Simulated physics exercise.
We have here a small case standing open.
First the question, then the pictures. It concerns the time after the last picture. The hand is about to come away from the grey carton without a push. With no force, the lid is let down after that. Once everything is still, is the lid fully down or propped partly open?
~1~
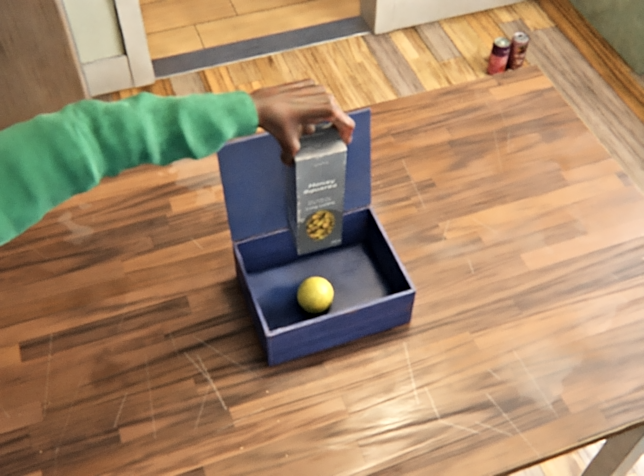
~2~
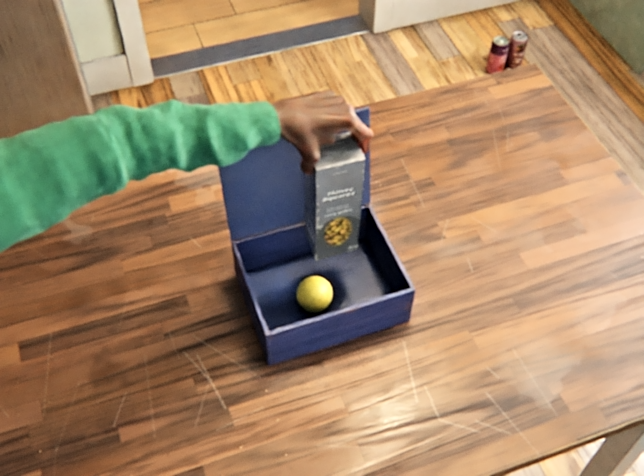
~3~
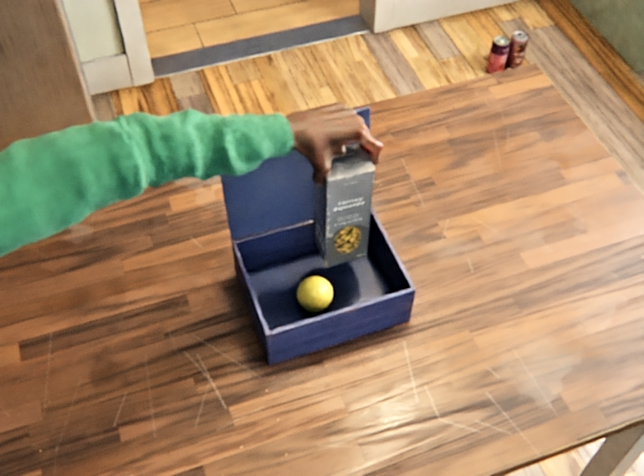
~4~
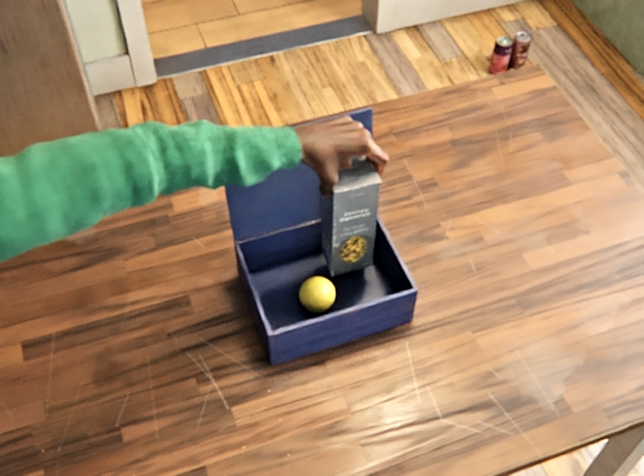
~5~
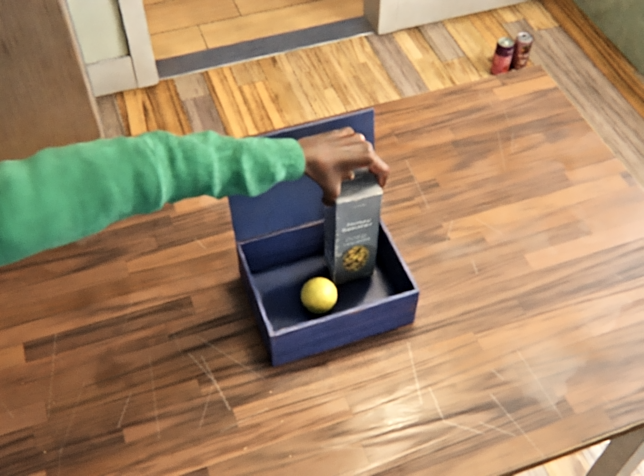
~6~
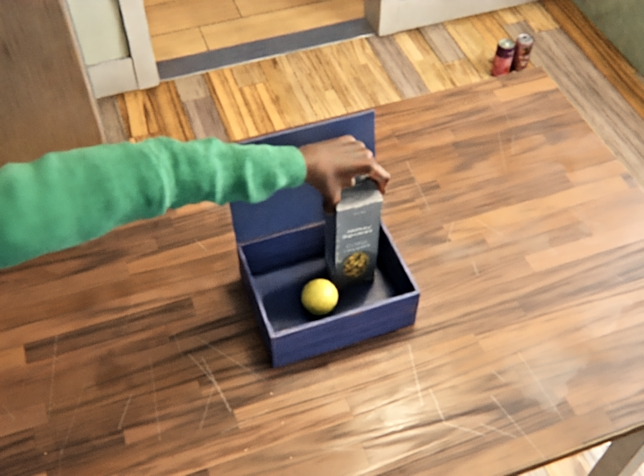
The lid is going to stand open.
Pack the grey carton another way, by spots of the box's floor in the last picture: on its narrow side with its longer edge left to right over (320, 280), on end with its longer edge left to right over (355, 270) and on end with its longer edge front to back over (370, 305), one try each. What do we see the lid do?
Shut; open; open.
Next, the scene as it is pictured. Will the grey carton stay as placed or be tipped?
Simply put, the grey carton gets tilted.
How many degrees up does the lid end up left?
The lid sits around 20° above the rim.
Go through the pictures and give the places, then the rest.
The first frame shows coming down; grey carton (315, 192); yellow lemon (315, 295).
The second frame shows coming down; grey carton (333, 199); yellow lemon (314, 294).
The third frame shows coming down; grey carton (343, 208); yellow lemon (315, 294).
The fourth frame shows coming down; grey carton (349, 218); yellow lemon (317, 295).
The fifth frame shows coming down; grey carton (351, 228); yellow lemon (319, 296).
The sixth frame shows in place under the hand; grey carton (352, 235); yellow lemon (319, 297).
Then, 1.40 s after the last picture, lid 75° above the rim.
Then, 1.80 s after the last picture, lid 48° above the rim; grey carton tipped 23° from how it was near (362, 255).
Then, 2.10 s after the last picture, lid 21° above the rim; grey carton tipped 56° from how it was near (367, 276).
At rest, lid 21° above the rim; tipped over in the box, grey carton; yellow lemon in place. Seen from the same camera at the end, grey carton near (365, 275).
